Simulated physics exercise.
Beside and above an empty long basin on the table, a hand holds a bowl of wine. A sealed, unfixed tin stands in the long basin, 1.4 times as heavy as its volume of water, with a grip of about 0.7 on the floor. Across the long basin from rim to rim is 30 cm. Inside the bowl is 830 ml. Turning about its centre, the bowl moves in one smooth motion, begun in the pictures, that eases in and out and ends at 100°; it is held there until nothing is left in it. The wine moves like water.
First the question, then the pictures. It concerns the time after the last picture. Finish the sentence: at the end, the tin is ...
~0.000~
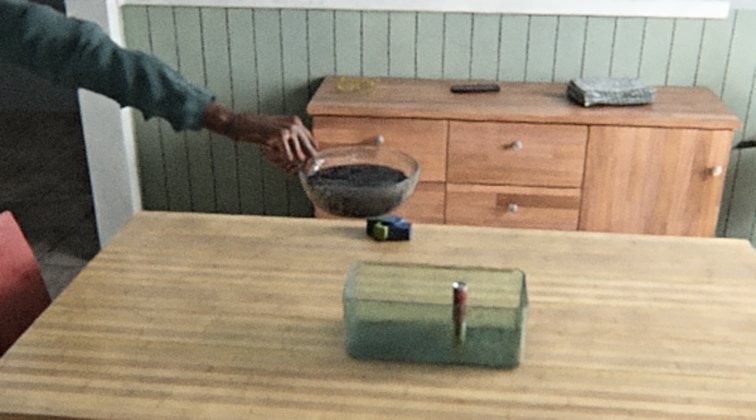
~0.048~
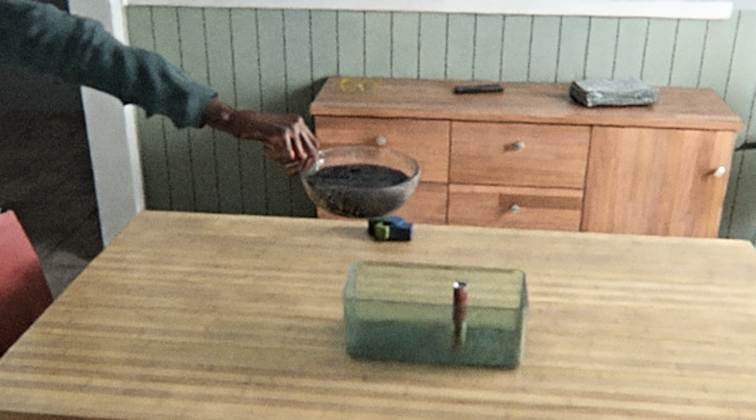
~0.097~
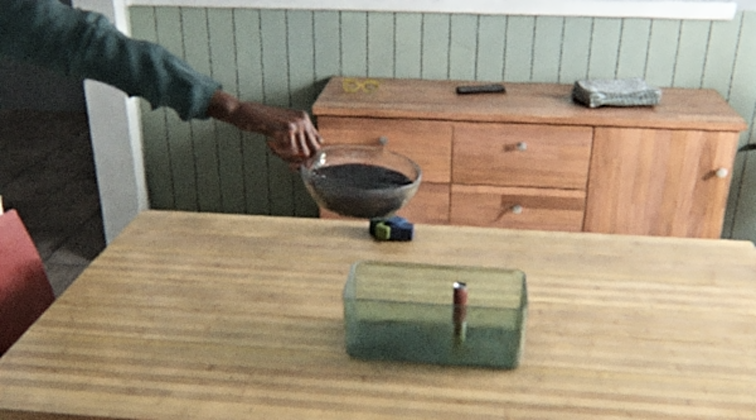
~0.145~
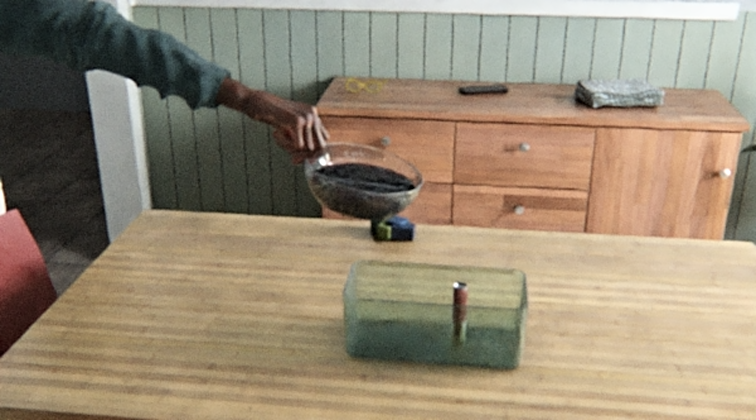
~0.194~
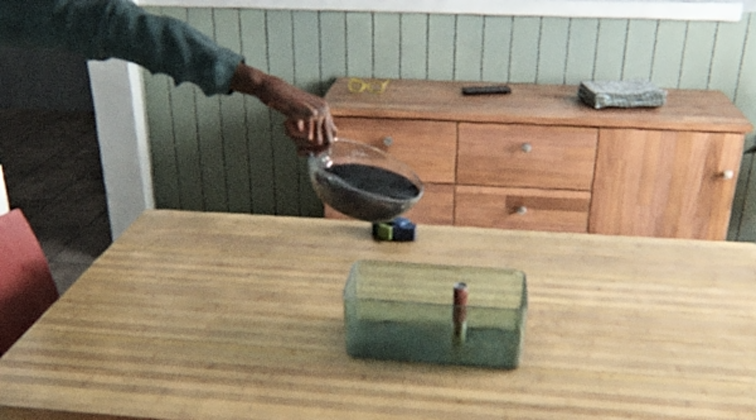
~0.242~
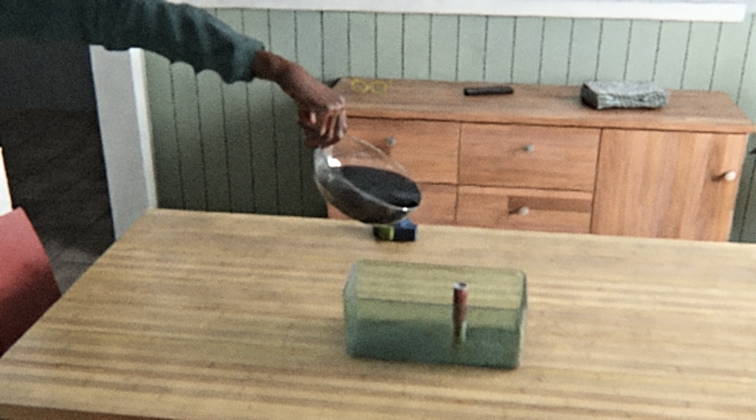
Lying on its side.
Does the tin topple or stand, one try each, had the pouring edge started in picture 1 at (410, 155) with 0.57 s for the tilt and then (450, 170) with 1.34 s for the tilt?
Trial 1 - tin tips; trial 2 - tin stays standing.
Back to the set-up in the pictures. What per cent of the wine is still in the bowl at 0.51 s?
Around 9 percent.
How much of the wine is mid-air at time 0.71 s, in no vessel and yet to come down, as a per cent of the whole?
Near 6 percent.
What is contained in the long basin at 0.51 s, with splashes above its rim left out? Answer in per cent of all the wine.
Roughly 36 percent.
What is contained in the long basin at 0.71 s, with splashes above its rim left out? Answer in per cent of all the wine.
I reckon close to 90 per cent.
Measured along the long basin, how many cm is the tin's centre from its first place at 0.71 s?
Around 2 cm.
By 0.51 s the tilt is 90° and 9 per cent is still to pour; the tin stands where it began.
By 0.71 s the tilt is 100° and 0 per cent is still to pour; the tin stands 2 cm from where it began.
By 0.92 s the tilt is 100° and 0 per cent is still to pour; the tin leans 14°.
By 1.14 s the tilt is 100° and 0 per cent is still to pour; the tin lies on its side.
At rest the tin lies on its side.
